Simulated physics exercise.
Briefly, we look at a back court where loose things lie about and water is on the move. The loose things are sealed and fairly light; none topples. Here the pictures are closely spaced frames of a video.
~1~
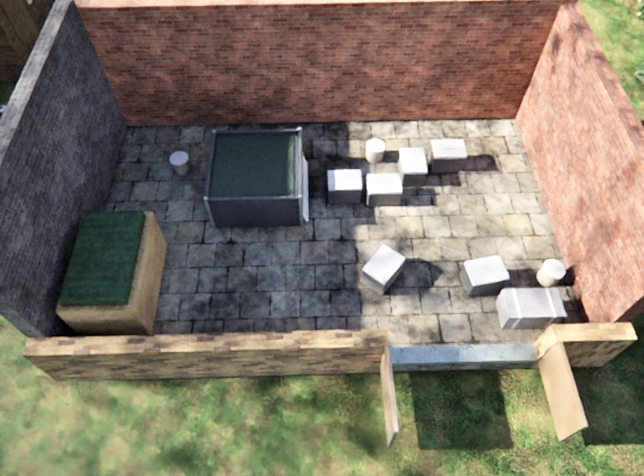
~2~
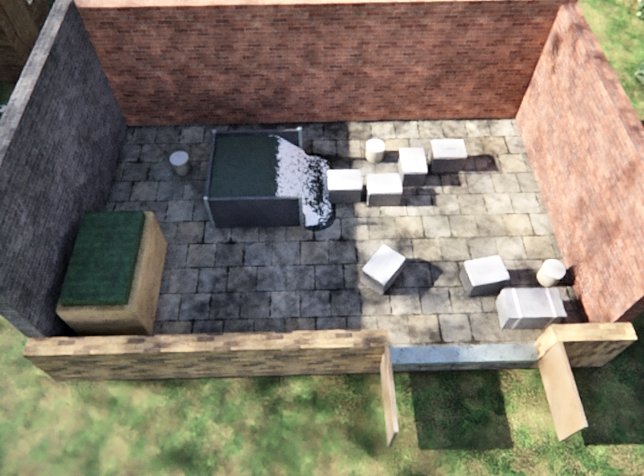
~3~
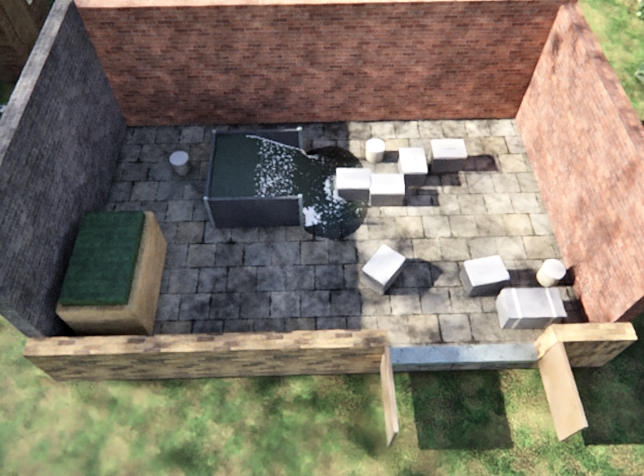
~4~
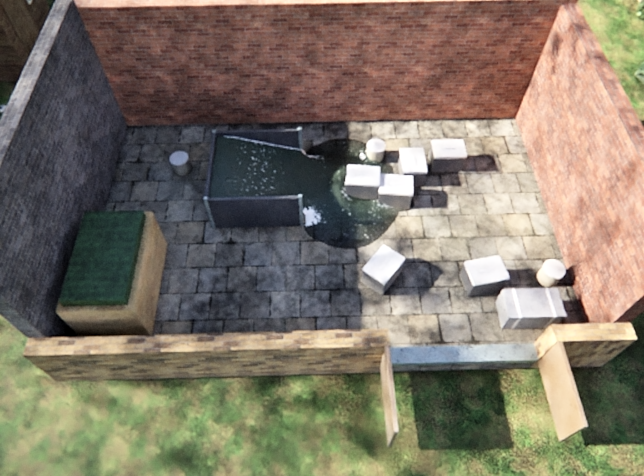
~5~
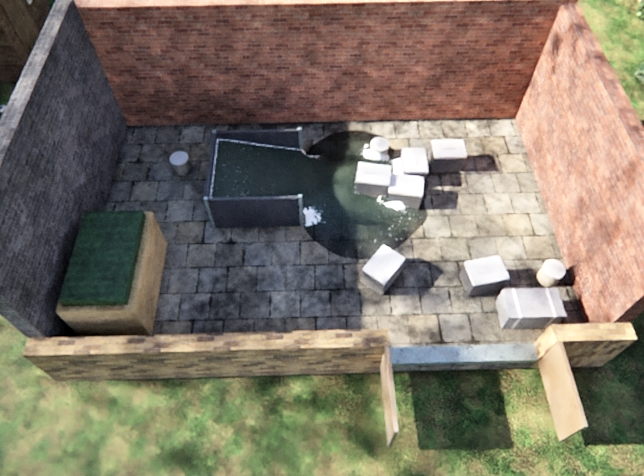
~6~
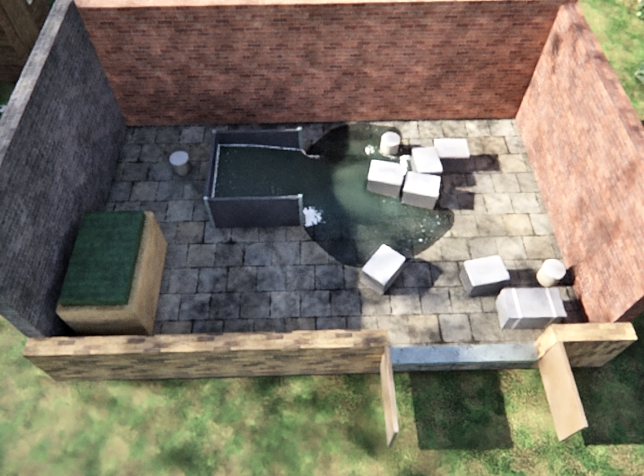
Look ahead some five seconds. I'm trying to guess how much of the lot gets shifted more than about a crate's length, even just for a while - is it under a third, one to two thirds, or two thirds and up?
My guess is two thirds and up.
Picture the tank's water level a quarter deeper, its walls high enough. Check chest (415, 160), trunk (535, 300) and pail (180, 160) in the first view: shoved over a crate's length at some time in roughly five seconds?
First one cleared the mark, second one cleared the mark, third one missed the mark.
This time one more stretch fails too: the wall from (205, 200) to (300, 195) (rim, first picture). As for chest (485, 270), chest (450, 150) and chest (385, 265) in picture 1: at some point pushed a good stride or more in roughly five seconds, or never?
The first: Got that far; the second: Never got that far; the third: Got that far.
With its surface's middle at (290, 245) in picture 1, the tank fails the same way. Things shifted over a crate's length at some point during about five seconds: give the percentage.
About 50 %.
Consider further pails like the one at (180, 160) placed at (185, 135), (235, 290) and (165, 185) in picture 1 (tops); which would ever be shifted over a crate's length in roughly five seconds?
In order: Hardly budges, hardly budges, then hardly budges.
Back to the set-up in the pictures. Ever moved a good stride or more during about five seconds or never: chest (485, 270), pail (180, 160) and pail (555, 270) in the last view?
Successively: Moved a long way, never went far, moved a long way.
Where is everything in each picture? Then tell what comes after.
A chest at (345, 179), on the bottom; a chest at (384, 183), on the bottom; 0 of 10 have shifted, in the first picture.
A chest at (345, 179) rests on the ground; a chest at (384, 183) rests on the ground; 0 of 10 have shifted, in the second picture.
A chest at (354, 178), on the bottom, close to its start; a chest at (387, 183), on the bottom, close to its start; 1 of 10 have shifted, in the third picture.
A chest at (363, 175) rests on the ground, a stride from its start; a chest at (396, 184) rests on the ground, close to its start; 2 of 10 have shifted, in the fourth picture.
A chest at (374, 173) floats, a stride from its start; a chest at (406, 184) rests on the ground, a stride from its start; 3 of 10 have shifted, in the fifth picture.
A chest at (387, 171) floats, a stride from its start; a chest at (422, 183), on the bottom, a stride from its start; 5 of 10 have shifted, in the sixth picture.
A moment on, 4 of 10 are well off their spots; 1 afloat.
Next, 7 of 10 are well off their spots; 7 afloat.
Later, 7 of 10 are well off their spots; 7 afloat.
In the end, 9 of 10 are well off their spots, and 9 have been at some point; 5 afloat.
